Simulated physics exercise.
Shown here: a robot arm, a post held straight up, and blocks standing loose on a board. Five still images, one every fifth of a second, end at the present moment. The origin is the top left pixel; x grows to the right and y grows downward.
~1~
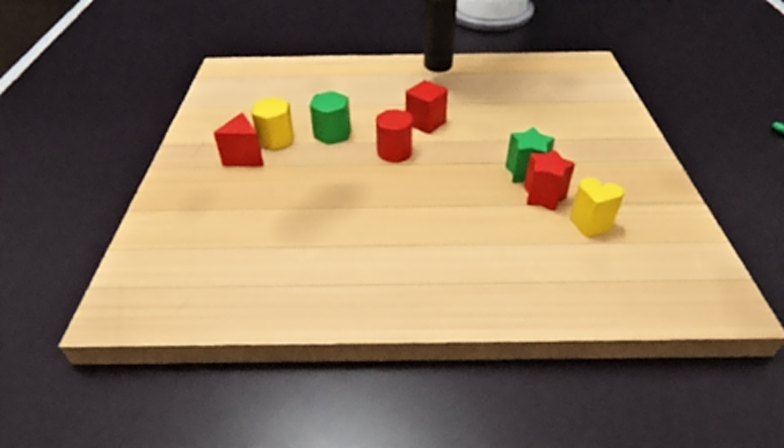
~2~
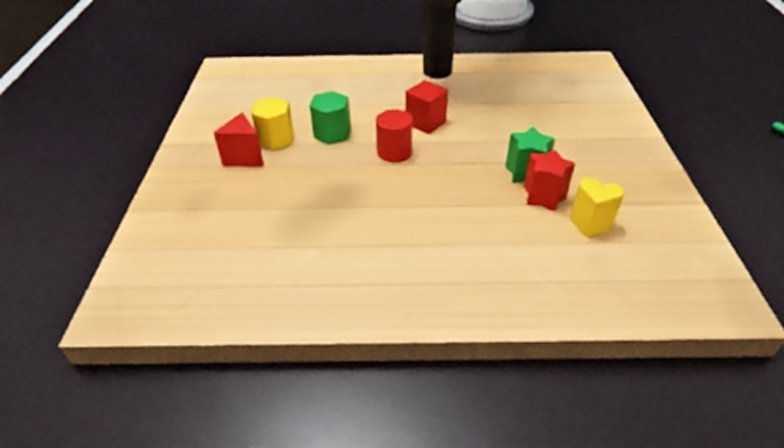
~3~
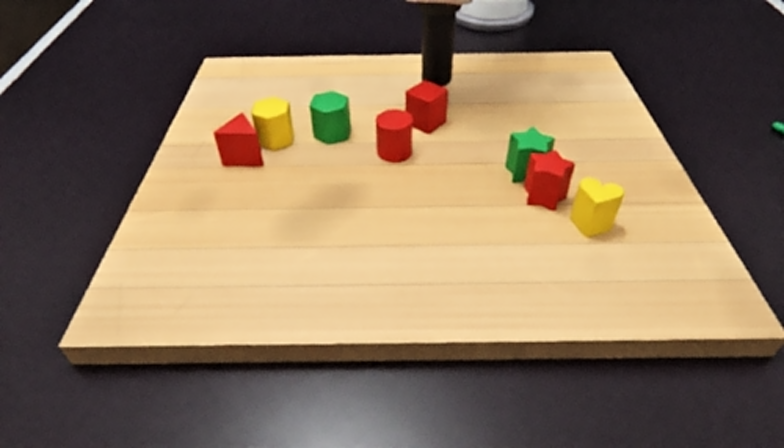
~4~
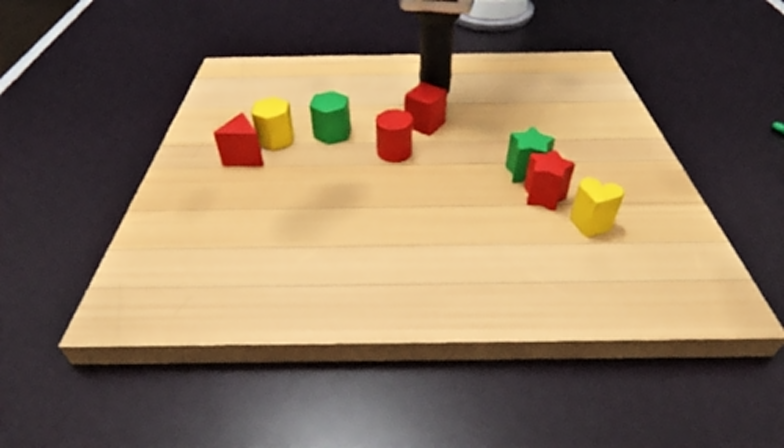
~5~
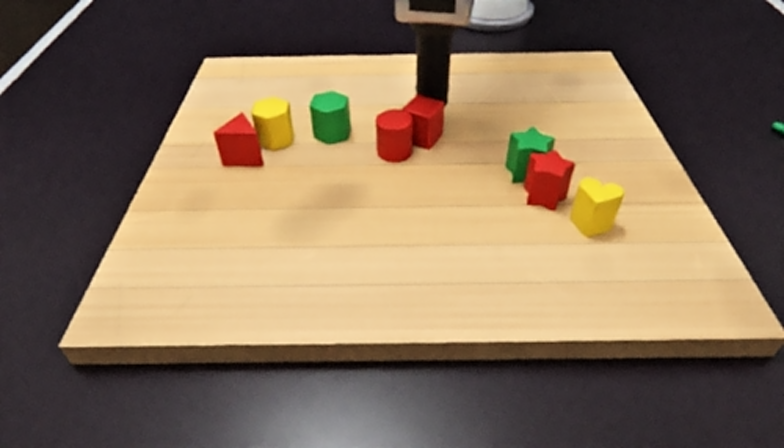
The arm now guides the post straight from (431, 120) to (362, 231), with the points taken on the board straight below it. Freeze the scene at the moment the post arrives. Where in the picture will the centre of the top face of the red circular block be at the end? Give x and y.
The middle of its upper face will lie at (334, 170).
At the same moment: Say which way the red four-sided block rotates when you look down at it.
The red four-sided block rotates counterclockwise.
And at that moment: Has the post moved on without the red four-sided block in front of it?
Short answer: No.
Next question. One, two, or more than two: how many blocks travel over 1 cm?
Answer: 2.
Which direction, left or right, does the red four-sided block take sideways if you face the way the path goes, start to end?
Left-hand side.
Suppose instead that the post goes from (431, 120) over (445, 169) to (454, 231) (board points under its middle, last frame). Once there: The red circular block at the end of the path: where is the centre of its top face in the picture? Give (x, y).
So, by the moment the path ends, you'll find the top centre of the red circular block at (374, 134).
What follows on the original path. One third of the way, post (412, 134); red circular block (361, 149); red four-sided block (399, 138).
Two thirds of the way, post (389, 170); red circular block (342, 164); red four-sided block (381, 178), turned 15° anticlockwise.
At the end, post (360, 212); green hexagonal block in place; red circular block (334, 170); red four-sided block (362, 225), turned 50° anticlockwise.
